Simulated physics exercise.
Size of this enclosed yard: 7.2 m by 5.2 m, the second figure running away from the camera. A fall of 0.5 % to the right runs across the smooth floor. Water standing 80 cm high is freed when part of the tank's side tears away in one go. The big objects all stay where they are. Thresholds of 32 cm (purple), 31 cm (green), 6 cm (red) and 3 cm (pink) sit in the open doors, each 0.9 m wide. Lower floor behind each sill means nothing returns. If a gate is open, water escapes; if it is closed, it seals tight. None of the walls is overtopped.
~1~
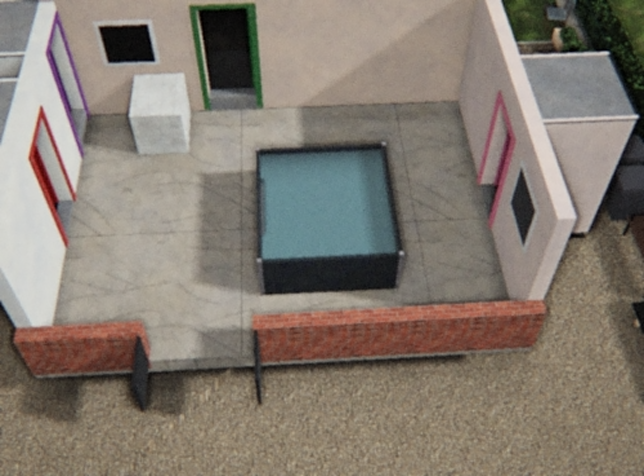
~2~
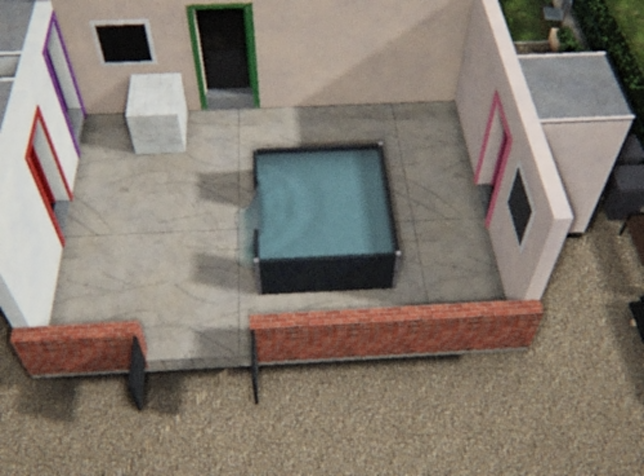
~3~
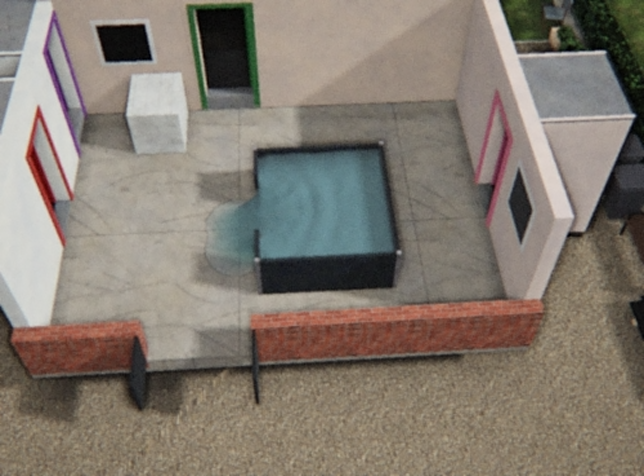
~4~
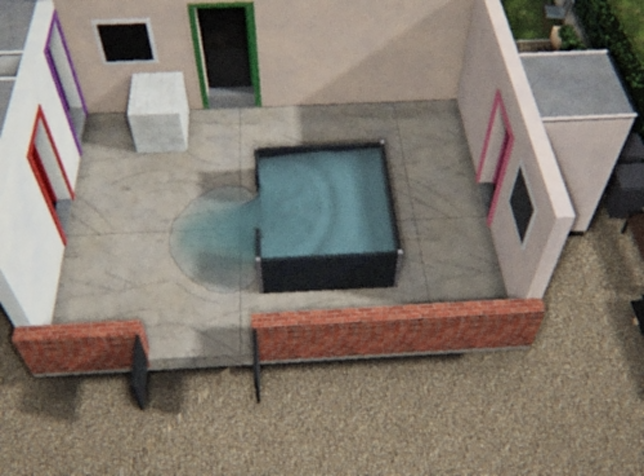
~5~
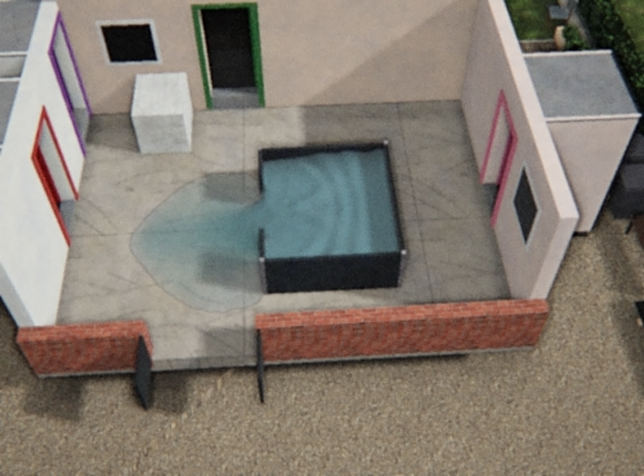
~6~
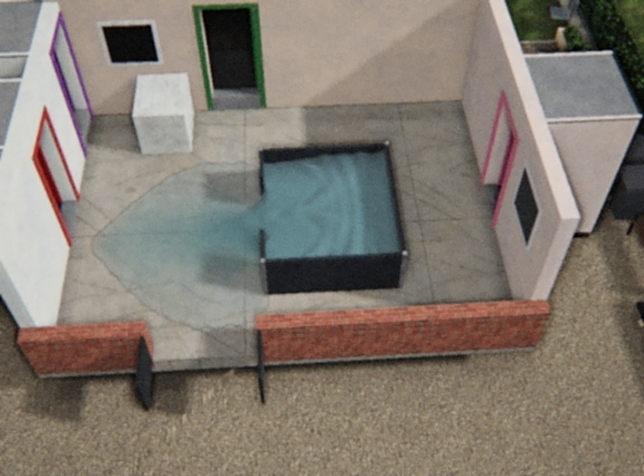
Walled yard with a dark square tank of still water, then water pouring from its left side and fanning leftward across grey floor.
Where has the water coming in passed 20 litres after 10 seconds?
At the purple door it has not passed it; at the green door it has not passed it; at the red door it has passed it; at the pink door it has not passed it.
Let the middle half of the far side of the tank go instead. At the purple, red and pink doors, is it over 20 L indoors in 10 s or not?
Compared with the limit, purple is lower, red is lower and pink is higher.
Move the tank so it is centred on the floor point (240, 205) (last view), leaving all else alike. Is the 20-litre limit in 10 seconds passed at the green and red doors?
Measured against the limit, the green door stays within it and the red door goes beyond it.
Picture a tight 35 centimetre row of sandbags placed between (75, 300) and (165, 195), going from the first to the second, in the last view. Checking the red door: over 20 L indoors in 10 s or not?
Against that limit the red door lands on the high side.
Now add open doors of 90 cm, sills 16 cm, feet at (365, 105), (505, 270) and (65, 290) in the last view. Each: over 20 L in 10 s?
Taking them in order, the first gets too little, the second too little and the third enough.
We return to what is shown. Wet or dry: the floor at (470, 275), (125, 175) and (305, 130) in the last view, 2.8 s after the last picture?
First spot not yet wet, second submerged, third not yet wet.
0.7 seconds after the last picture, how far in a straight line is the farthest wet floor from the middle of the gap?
About 4.0 m out.
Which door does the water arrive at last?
Result: Pink door.
Then, 0.7 s after the last picture water covers 35 % of the floor and is deepest (43 cm) near (253, 239); purple door not reached, green door not reached, red door 16 cm at the sill, 55 L in, pink door not reached.
Then, 1.5 s after the last picture water covers 40 % of the floor and is deepest (44 cm) near (59, 311); purple door 21 cm at the sill, 0 L in, green door not reached, red door 26 cm at the sill, 192 L in, pink door not reached.
Then, 2.8 s after the last picture water covers 45 % of the floor and is deepest (30 cm) near (140, 113); purple door 23 cm at the sill, 0 L in, green door 3 cm at the sill, 0 L in, red door 22 cm at the sill, 367 L in, pink door not reached.
Then, 5.3 s after the last picture water covers 65 % of the floor and is deepest (24 cm) near (139, 126); purple door 22 cm at the sill, 0 L in, green door 2 cm at the sill, 0 L in, red door 17 cm at the sill, 585 L in, pink door not reached.
Then, 9.3 s after the last picture water covers 95 % of the floor and is deepest (13 cm) near (133, 271); purple door 10 cm at the sill, 0 L in, green door 8 cm at the sill, 0 L in, red door 11 cm at the sill, 683 L in, pink door 7 cm at the sill, 0 L in.
